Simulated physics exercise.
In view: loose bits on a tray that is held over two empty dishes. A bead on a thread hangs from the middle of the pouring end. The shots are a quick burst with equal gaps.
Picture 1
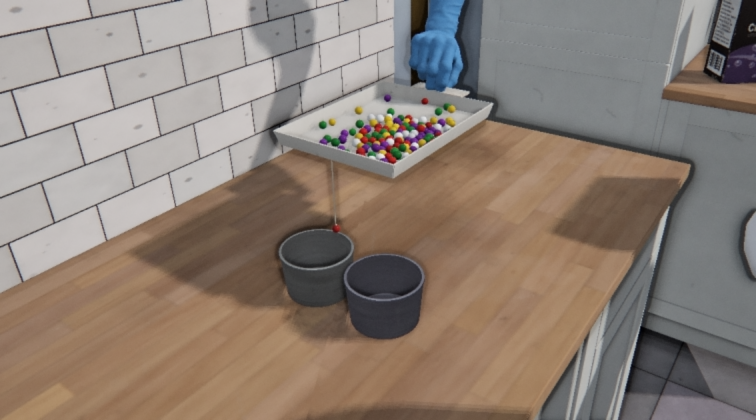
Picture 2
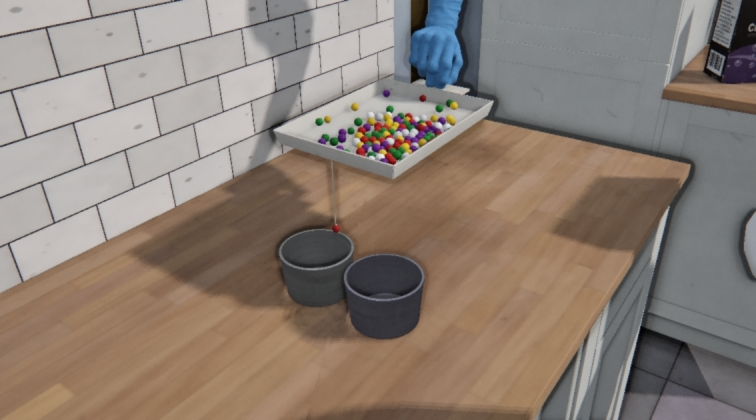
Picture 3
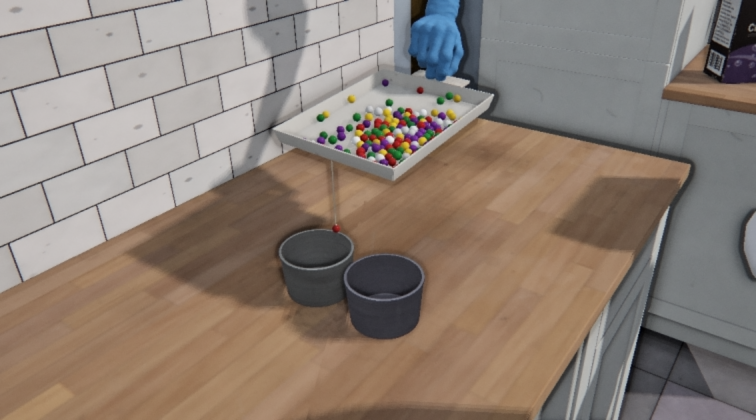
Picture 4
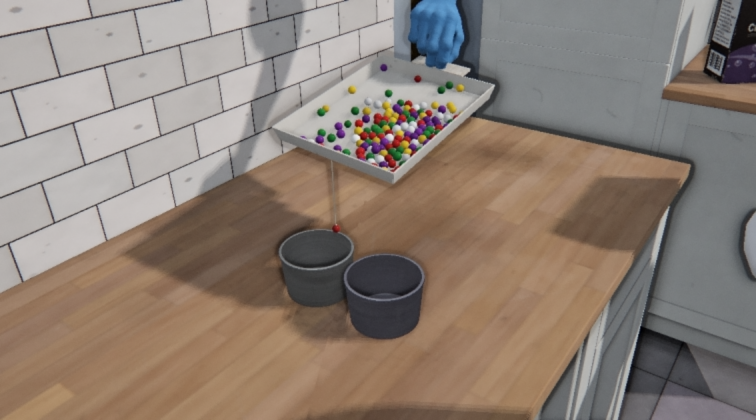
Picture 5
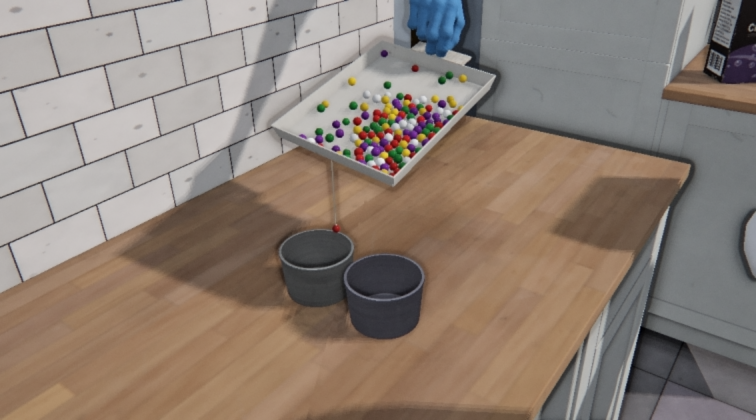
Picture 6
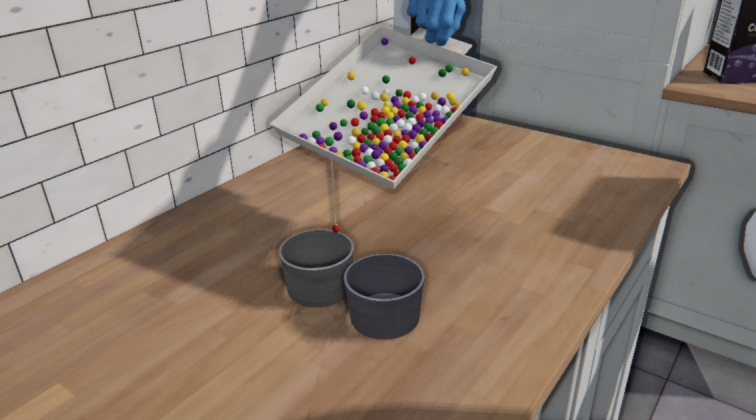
At the start, a blue-gloved hand holds a pale tray of colourful beads nearly level above two empty dark dishes on a wooden counter. The hand gradually raises the far end, and the tray tilts more steeply, its right front corner lowest, while the beads shift and spread slightly within it.
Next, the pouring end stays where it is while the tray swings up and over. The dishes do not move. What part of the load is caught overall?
Together they catch the larger part.
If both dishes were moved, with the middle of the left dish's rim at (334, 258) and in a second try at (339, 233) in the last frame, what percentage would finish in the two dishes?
The first gives 70 %, the second 50 %.
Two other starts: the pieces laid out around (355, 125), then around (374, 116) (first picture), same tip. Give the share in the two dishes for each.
The first gives 90 %, the second 90 %.
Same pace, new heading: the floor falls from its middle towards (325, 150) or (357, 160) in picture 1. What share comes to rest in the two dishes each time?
Near 30 % and 90 %.
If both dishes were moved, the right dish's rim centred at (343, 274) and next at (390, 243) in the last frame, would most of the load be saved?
One: The smaller part. Two: The smaller part.
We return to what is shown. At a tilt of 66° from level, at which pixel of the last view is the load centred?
Near (379, 160).
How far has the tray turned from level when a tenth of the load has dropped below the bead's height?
Roughly 70°.
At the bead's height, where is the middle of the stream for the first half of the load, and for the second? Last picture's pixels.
The first part at (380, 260); the rest at (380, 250).
Shortly afterwards, tray tipped steeply; the bulk on the tray; only a few in the right dish; a little in the air.
Next, tray tipped past a quarter turn; only a few on the tray; the bulk in the right dish; a little in the left dish; a little outside both; a little in the air.
Some moments later, tray tipped past a quarter turn; the bulk in the right dish; a little in the left dish; a little outside both.
In the end, tray tipped past a quarter turn; the bulk in the right dish; a little in the left dish; a little outside both.
